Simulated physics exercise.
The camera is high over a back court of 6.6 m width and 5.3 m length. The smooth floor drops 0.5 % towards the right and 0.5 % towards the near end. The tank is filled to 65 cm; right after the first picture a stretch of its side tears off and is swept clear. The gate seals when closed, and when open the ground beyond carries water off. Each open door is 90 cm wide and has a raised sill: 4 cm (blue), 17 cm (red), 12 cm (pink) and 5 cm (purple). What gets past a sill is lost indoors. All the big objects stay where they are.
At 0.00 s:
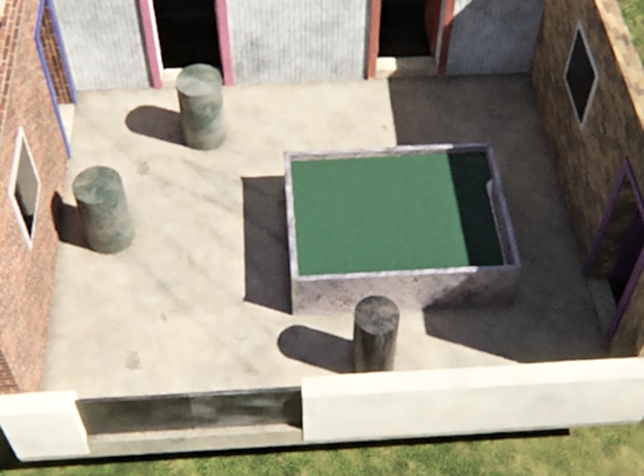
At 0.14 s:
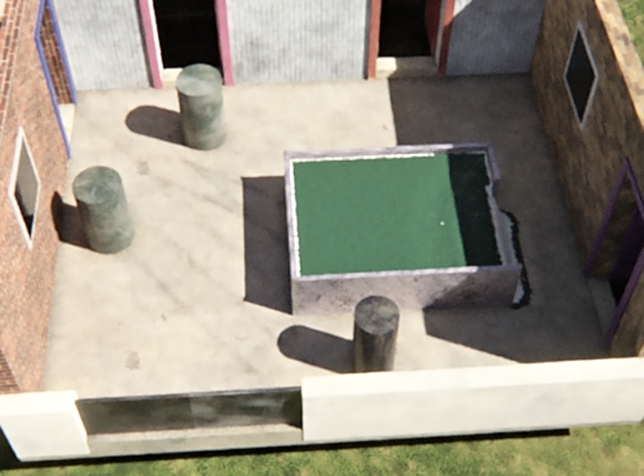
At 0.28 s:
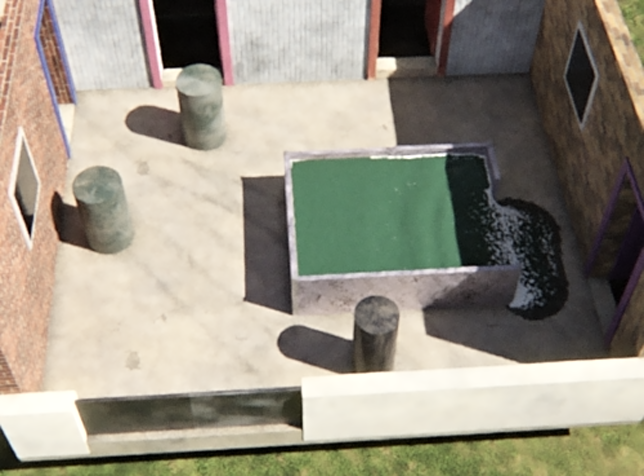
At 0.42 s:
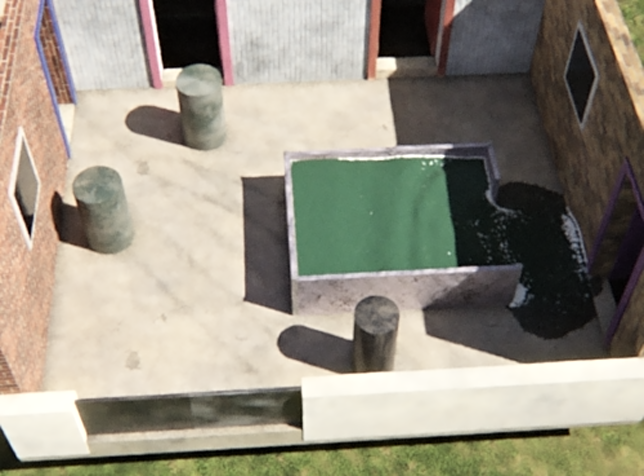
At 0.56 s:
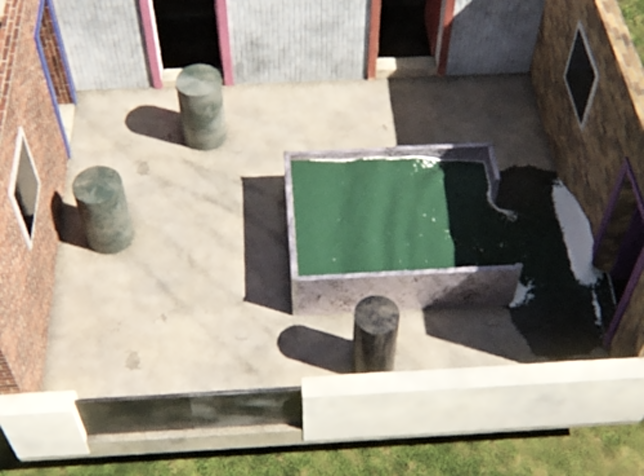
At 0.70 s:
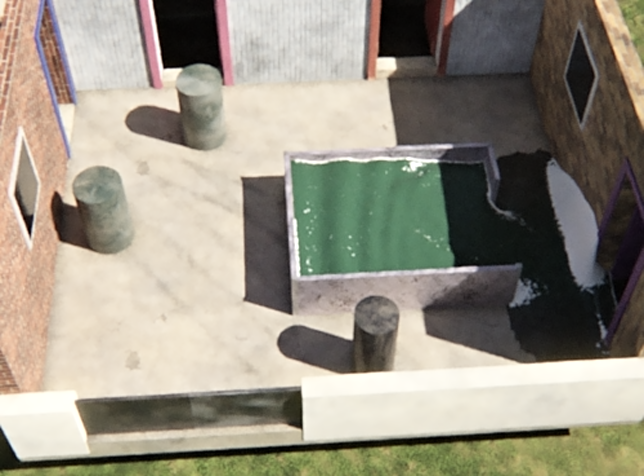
We see a walled tank of green liquid in a courtyard with three pillars; a section of its right side breaks away, and dark, foam-flecked liquid pours through the gap, spreading across the floor to the right-hand wall.
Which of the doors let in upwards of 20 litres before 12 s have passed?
Door by door: At the blue door it exceeds the limit; at the red door it does not reach the limit; at the pink door it does not reach the limit; at the purple door it passes the limit.
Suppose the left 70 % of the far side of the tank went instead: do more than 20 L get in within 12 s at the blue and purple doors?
Against that limit: Blue over, purple past it.
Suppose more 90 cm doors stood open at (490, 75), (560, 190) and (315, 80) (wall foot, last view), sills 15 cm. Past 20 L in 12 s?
In turn: Above, over, not over.
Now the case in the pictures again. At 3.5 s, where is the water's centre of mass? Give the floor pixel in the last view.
Near (435, 236).
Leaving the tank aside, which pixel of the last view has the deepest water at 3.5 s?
At about (611, 393).
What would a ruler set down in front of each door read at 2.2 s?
In cm: Blue 0, red 10, pink 0, purple 28.
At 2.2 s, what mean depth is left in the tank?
About 34 cm.
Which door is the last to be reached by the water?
Last comes the blue one.
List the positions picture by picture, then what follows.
The tank at (397, 212) is whole and still, 65 cm deep, in the first frame.
The front is at a hidden place, 0.7 m from the gap at (499, 247); 0.2 m2 of floor is under water; 65 cm left at the back of the tank, in the second frame.
Water pours out at (499, 248) and has run 1.0 m, to (532, 209); typically 10 cm deep outside, 65 cm at the tank's back, in the third frame.
The front is at (563, 204), 1.3 m from the gap at (499, 249); 2.0 m2 of floor is under water; 65 cm left at the back of the tank, in the fourth frame.
The front is at (555, 176), 1.7 m from the gap at (499, 248); 2.5 m2 of floor is under water; 65 cm left at the back of the tank, in the fifth frame.
The front is at a hidden place, 1.9 m from the gap at (499, 248); 2.7 m2 of floor is under water; 63 cm left at the back of the tank, in the sixth frame.
After 1.4 s water covers 15 % of the floor and is deepest (50 cm) near (573, 255); blue door not reached, red door not reached, pink door not reached, purple door 29 cm at the sill, 125 L in.
After 2.2 s water covers 30 % of the floor and is deepest (48 cm) near (611, 393); blue door not reached, red door 10 cm at the sill, 0 L in, pink door not reached, purple door 28 cm at the sill, 293 L in.
After 3.5 s water covers 50 % of the floor and is deepest (32 cm) near (611, 393); blue door not reached, red door 16 cm at the sill, 0 L in, pink door 2 cm at the sill, 0 L in, purple door 19 cm at the sill, 466 L in.
After 7.0 s water covers 95 % of the floor and is deepest (18 cm) near (611, 393); blue door 7 cm at the sill, 31 L in, red door 8 cm at the sill, 0 L in, pink door 7 cm at the sill, 0 L in, purple door 13 cm at the sill, 648 L in.
After 12.0 s water covers 100 % of the floor and is deepest (15 cm) near (393, 405); blue door 7 cm at the sill, 67 L in, red door 4 cm at the sill, 0 L in, pink door 7 cm at the sill, 0 L in, purple door 9 cm at the sill, 734 L in.
